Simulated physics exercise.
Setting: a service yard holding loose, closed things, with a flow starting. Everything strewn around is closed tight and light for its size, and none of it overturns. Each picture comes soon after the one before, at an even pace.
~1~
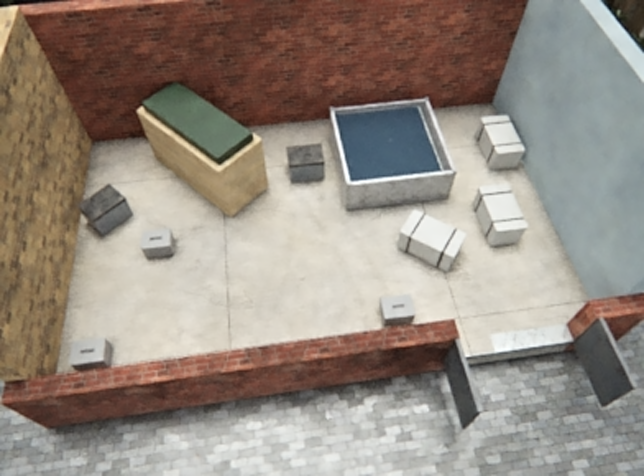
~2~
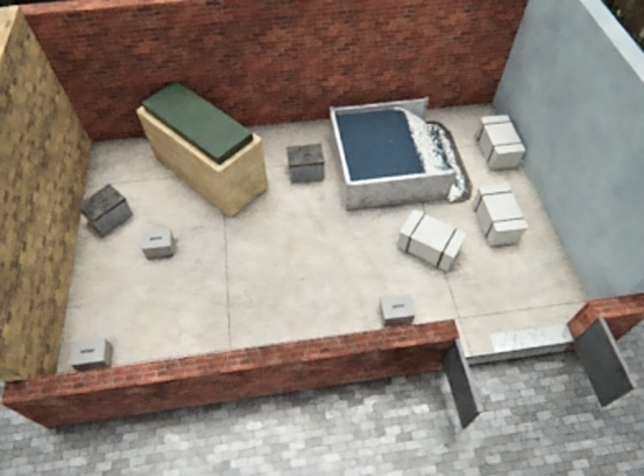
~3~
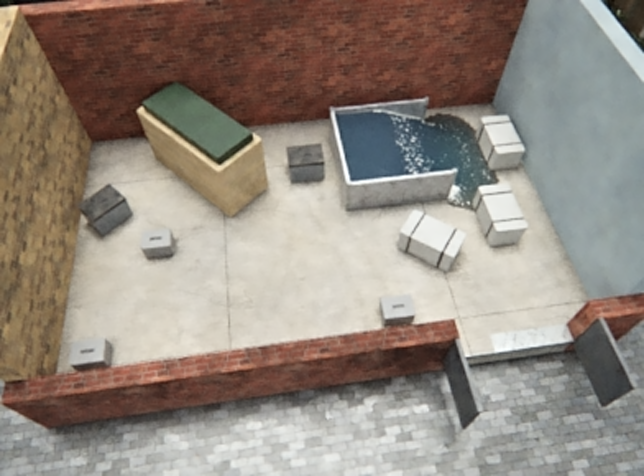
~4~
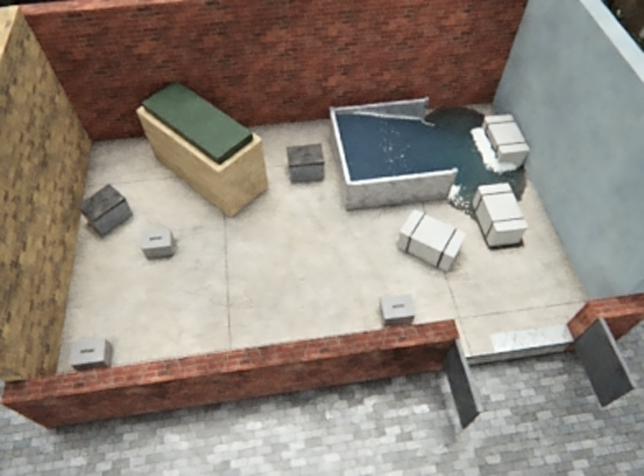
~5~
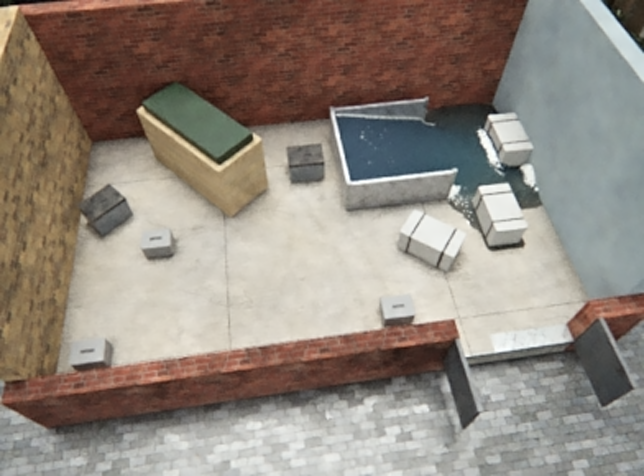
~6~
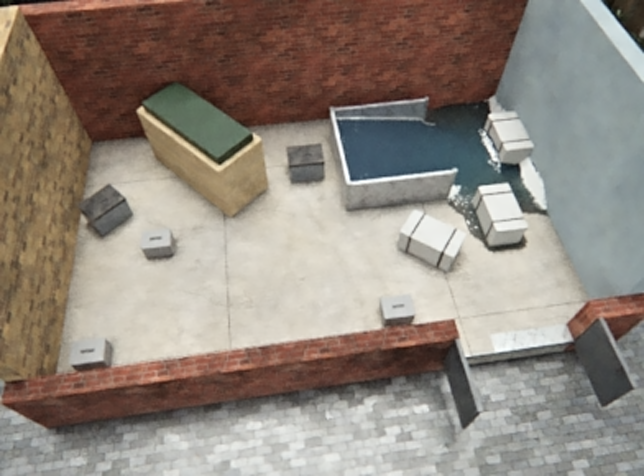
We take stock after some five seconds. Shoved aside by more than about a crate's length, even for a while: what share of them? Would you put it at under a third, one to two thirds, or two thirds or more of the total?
I would put it at under a third of the total.
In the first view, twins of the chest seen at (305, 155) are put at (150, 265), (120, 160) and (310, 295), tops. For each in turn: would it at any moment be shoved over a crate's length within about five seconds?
In sequence: Hardly budges; hardly budges; hardly budges.
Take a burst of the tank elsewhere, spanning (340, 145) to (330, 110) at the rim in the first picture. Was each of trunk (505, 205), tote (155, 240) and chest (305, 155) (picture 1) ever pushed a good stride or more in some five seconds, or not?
In turn: Stayed within it, stayed within it, moved that far.
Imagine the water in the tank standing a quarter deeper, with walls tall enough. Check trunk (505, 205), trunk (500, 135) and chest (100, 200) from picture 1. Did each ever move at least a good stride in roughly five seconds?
Taking them as listed, the first did it, the second did it and the third came up short.
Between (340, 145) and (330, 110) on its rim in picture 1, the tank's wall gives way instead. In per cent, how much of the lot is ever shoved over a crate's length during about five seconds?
By my reckoning, around 10 percent.
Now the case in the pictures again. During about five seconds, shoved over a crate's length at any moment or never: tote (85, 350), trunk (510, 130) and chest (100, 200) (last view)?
Successively: Never went far, moved a long way, never went far.
A moment on, 0 of 8 are well off their spots; 1 afloat.
Next, 1 of 8 are well off their spots; 1 afloat.
Later, 2 of 8 are well off their spots; 2 afloat.
In the end, 2 of 8 are well off their spots, and 2 have been at some point; 1 afloat.
